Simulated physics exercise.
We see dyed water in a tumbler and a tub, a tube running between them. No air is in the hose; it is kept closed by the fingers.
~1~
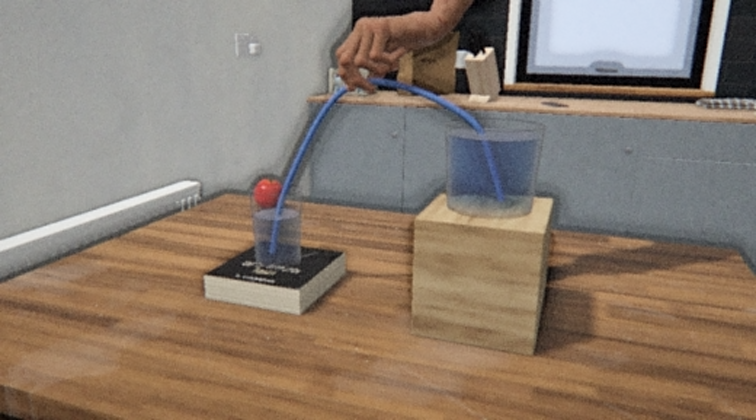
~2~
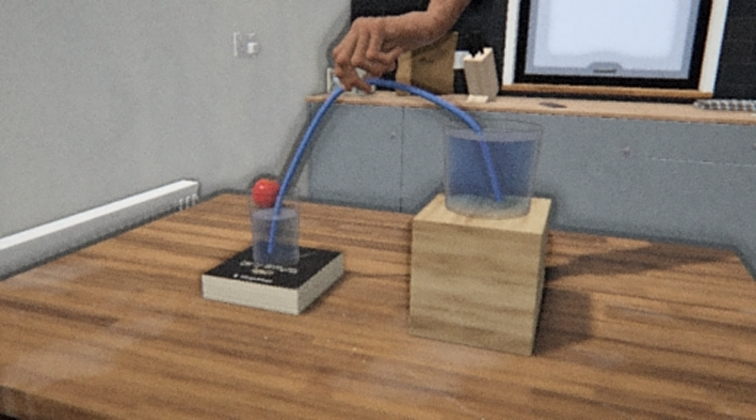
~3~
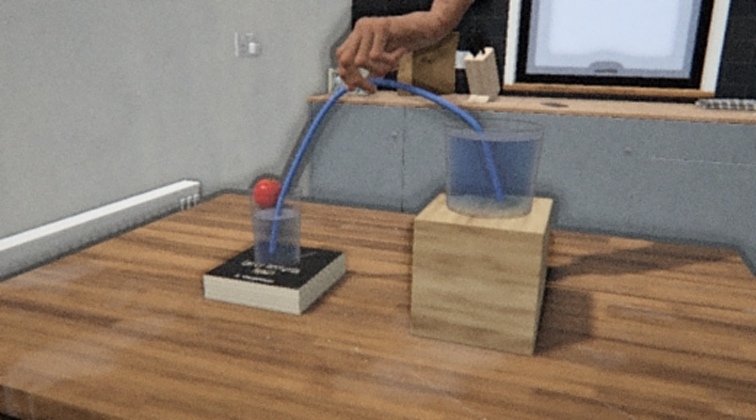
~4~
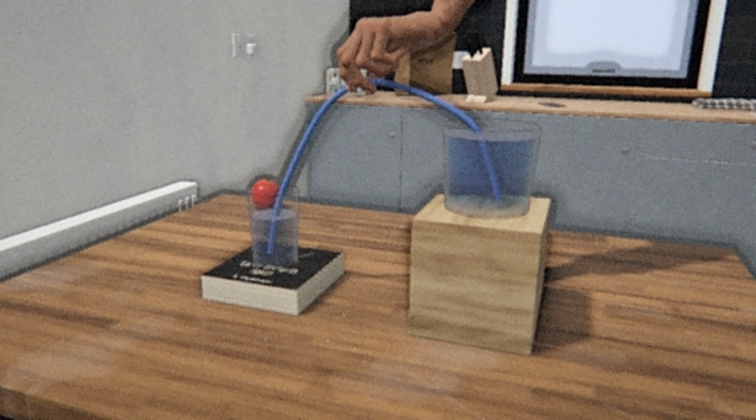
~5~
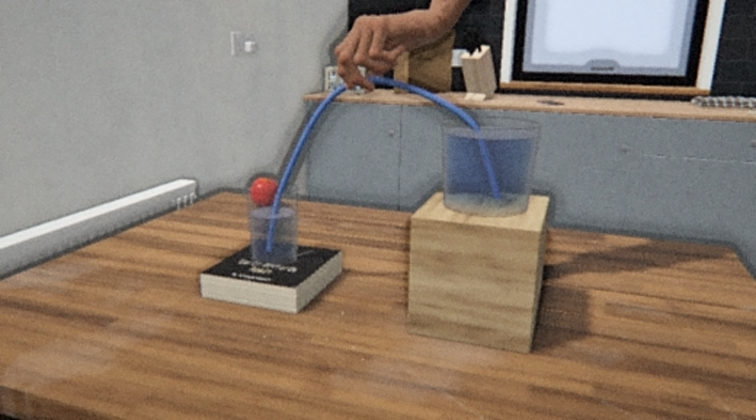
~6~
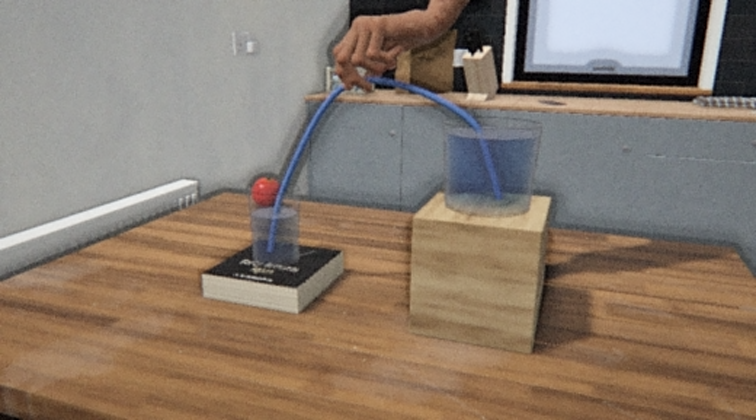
A hand holds a blue tube pinched between a tumbler and a tub, and nothing moves.
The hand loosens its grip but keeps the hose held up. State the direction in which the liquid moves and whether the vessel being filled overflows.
Answer. Flow: Towards the left; taker: Does overflow.
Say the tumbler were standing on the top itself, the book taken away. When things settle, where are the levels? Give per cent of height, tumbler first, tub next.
First 100 per cent, then 15 per cent.
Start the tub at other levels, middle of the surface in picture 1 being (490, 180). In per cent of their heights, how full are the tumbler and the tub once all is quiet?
Final levels: First 100 %, then 15 %.
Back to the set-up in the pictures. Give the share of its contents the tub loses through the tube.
Somewhere near 85 per cent by the end.
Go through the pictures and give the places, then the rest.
In the first frame, the hose is pinched; tumbler (277, 224) about two thirds full, up on the book; tub (492, 165) nearly full, up on the wooden block.
In the second frame, nothing flows; tumbler about two thirds full, surface at (275, 214); tub nearly full, surface at (492, 135).
In the third frame, fingers on the hose; tumbler (276, 224) about two thirds full; tub (491, 165) nearly full.
In the fourth frame, still shut; tumbler about two thirds full, surface at (274, 215); tub nearly full, surface at (491, 135).
In the fifth frame, the hose is pinched; tumbler (273, 223) about two thirds full, up on the book; tub (488, 163) nearly full, up on the wooden block.
In the sixth frame, nothing flows; tumbler about two thirds full, surface at (275, 213); tub nearly full, surface at (492, 133).
Soon after, the tumbler is full to the brim; the tub is about two thirds full; some has gone over the lower rim.
Later, the tumbler is full to the brim; the tub is about a third full; some has gone over the lower rim.
In the end, the tumbler is full to the brim; the tub is nearly empty; some has gone over the lower rim.
